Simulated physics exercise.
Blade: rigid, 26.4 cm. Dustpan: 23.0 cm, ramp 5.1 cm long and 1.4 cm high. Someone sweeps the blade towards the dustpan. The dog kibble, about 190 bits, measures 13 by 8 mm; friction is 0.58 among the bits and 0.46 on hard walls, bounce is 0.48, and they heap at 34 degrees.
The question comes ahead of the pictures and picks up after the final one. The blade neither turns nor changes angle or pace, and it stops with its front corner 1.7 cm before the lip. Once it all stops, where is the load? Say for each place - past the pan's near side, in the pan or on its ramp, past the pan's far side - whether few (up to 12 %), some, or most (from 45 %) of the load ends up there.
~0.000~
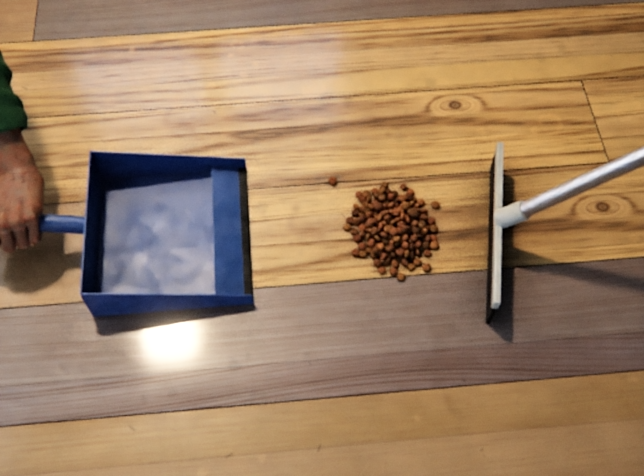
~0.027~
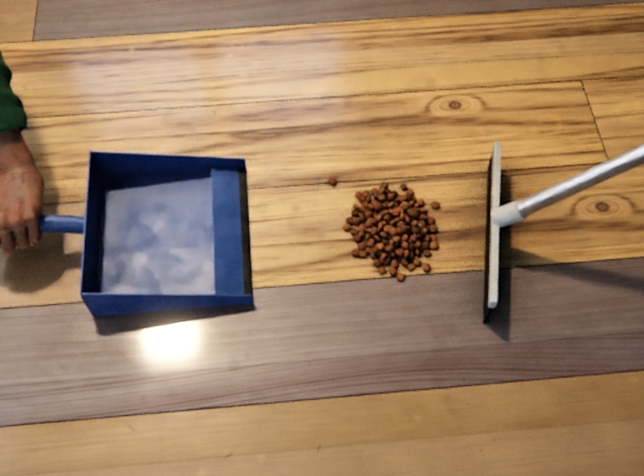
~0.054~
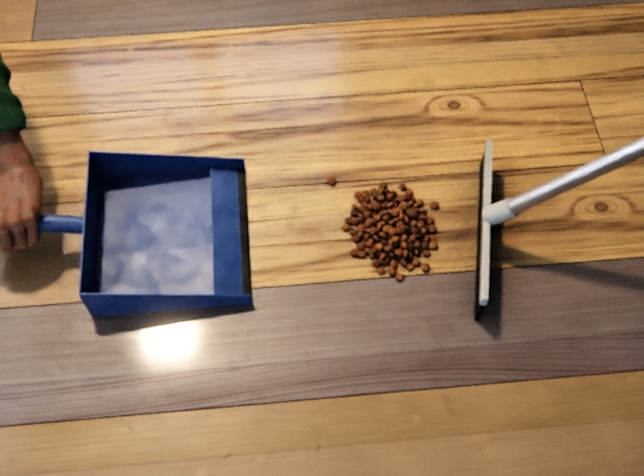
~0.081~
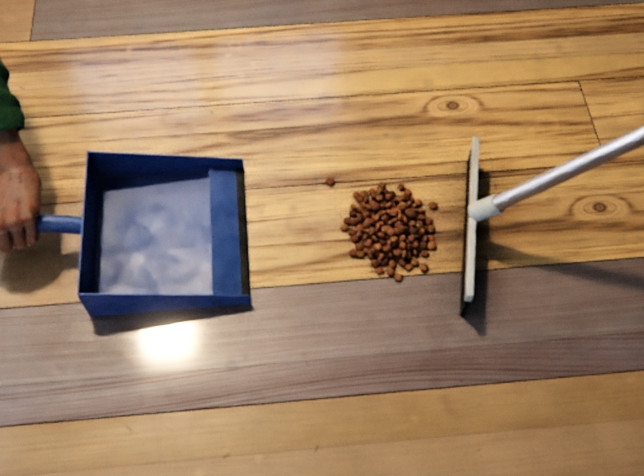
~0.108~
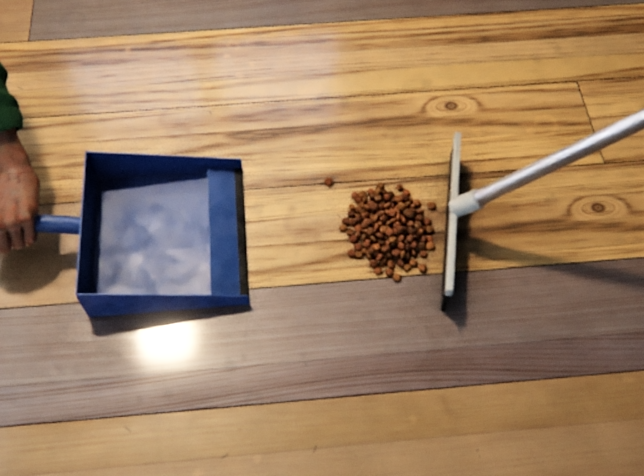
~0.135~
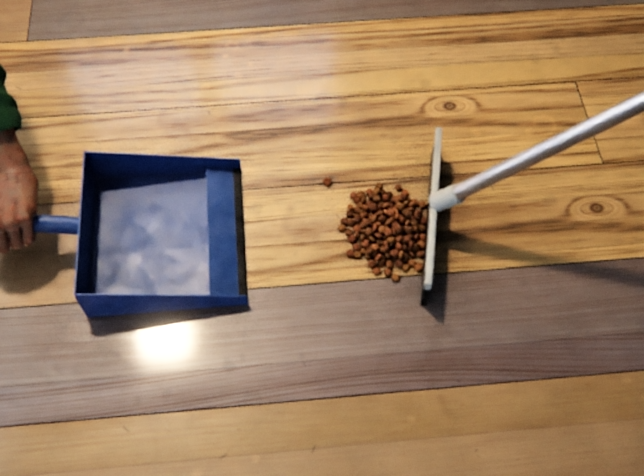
Near side: Few, pan: Some, far side: Some.
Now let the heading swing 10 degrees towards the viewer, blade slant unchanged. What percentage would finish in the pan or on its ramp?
Then about 40 per cent.
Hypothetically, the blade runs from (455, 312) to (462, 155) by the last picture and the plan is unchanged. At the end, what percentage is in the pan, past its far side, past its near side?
That ends as pan 5, far 0, and near 5.
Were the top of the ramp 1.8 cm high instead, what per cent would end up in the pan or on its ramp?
35 %.
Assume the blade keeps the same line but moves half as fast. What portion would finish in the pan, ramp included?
Near 25 %.
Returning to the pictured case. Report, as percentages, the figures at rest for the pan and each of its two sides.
Near side 0 %, pan 40 %, far side 30 %.
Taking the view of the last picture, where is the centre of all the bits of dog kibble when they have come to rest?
My guess is close to (237, 185).
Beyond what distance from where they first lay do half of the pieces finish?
The figure is about 24 cm.
After 0.27 s, middle of the blade 15 cm from the lip; 0 % over the lip, far side 5 %, near side 0 %.
After 0.36 s, middle of the blade 7 cm from the lip; 0 % over the lip, far side 15 %, near side 0 %.
After 0.58 s, middle of the blade 5 cm from the lip; 40 % over the lip, far side 30 %, near side 0 %.
In the end, at 1.1 s, near side 0 %, pan 40 %, far side 30 %, in front of the lip or behind the blade 30 %.
